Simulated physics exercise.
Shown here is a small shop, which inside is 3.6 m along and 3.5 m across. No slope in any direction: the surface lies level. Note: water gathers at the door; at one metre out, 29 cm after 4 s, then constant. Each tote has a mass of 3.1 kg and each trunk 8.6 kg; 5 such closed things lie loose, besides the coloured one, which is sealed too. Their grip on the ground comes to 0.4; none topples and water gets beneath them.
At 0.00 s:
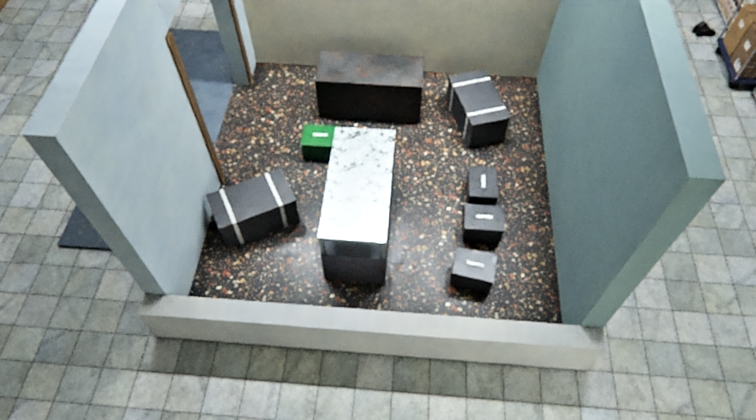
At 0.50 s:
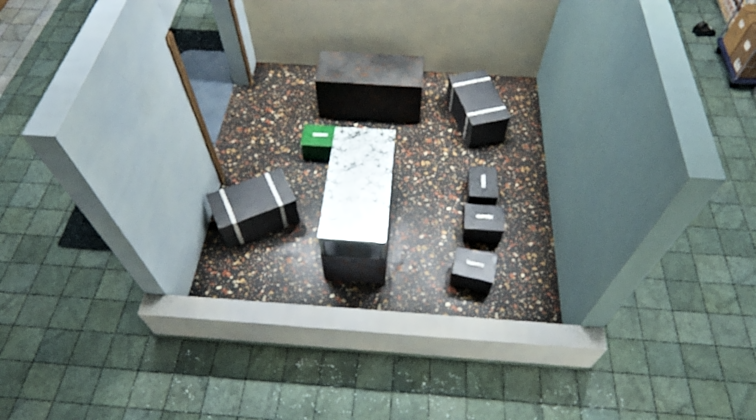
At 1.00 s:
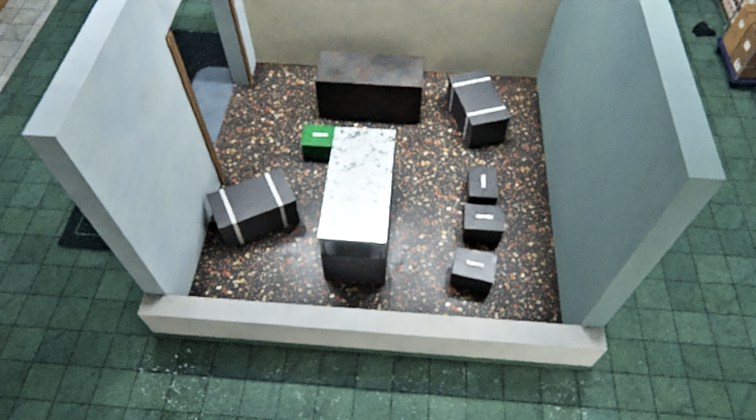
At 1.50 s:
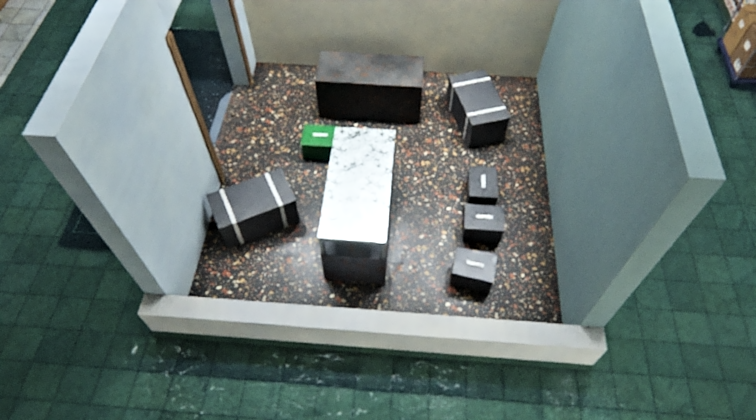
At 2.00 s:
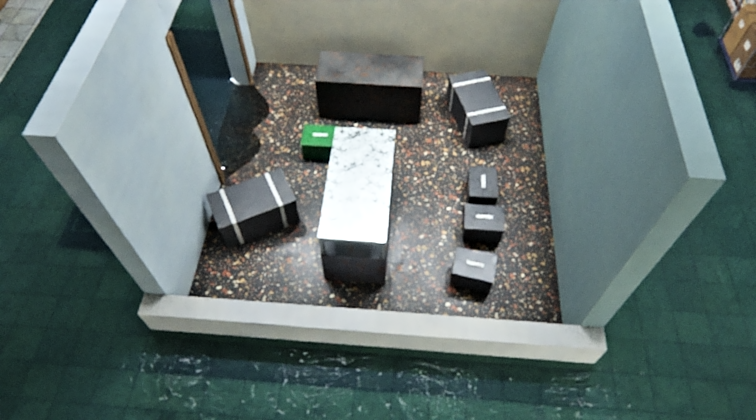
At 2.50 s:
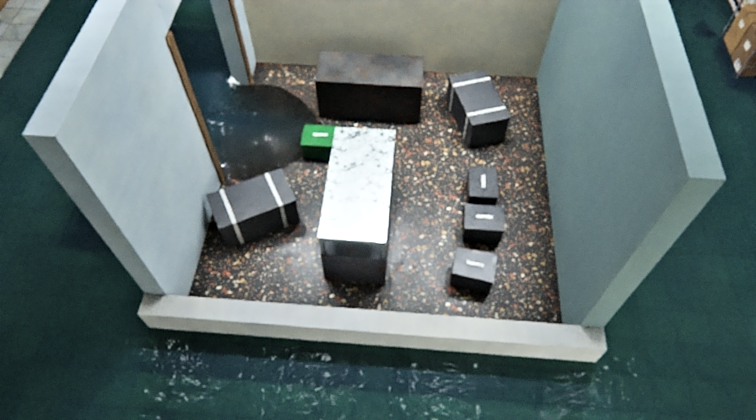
Dark green water spread over the tiled ground around a small open-topped shop, then crept in through the left doorway and across the speckled floor toward a green box, while everything inside stayed put.
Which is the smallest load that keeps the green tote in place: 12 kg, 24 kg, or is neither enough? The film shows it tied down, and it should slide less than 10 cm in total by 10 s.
My call: It moves too far either way.
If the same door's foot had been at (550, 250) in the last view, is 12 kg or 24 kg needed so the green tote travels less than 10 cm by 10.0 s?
Both masses fail.
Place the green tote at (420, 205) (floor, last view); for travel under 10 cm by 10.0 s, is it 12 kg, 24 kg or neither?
So neither weight works.
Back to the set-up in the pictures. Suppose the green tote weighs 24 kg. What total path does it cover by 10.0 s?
About 350 cm.
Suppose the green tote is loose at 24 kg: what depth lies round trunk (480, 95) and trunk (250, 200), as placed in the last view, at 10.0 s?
I'd put it at 21 cm and 18 cm respectively.
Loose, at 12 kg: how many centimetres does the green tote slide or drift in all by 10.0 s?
All together it comes to about 550 cm.
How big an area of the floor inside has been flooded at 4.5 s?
Around 6.5 m2 of it.
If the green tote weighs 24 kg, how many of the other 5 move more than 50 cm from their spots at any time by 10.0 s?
I count 5 of them.
After 3.5 s the green tote would be 25 cm from its start with 12 kg and 0 cm from its start with 24 kg; 6 cm of water round it then.
After 4.5 s the green tote would be 114 cm from its start with 12 kg and 26 cm from its start with 24 kg; 10 cm of water round it then.
After 7.0 s the green tote would be 238 cm from its start with 12 kg and 208 cm from its start with 24 kg; 14 cm of water round it then.
After 10.0 s the green tote would be 199 cm from its start with 12 kg and 255 cm from its start with 24 kg; 18 cm of water round it then.
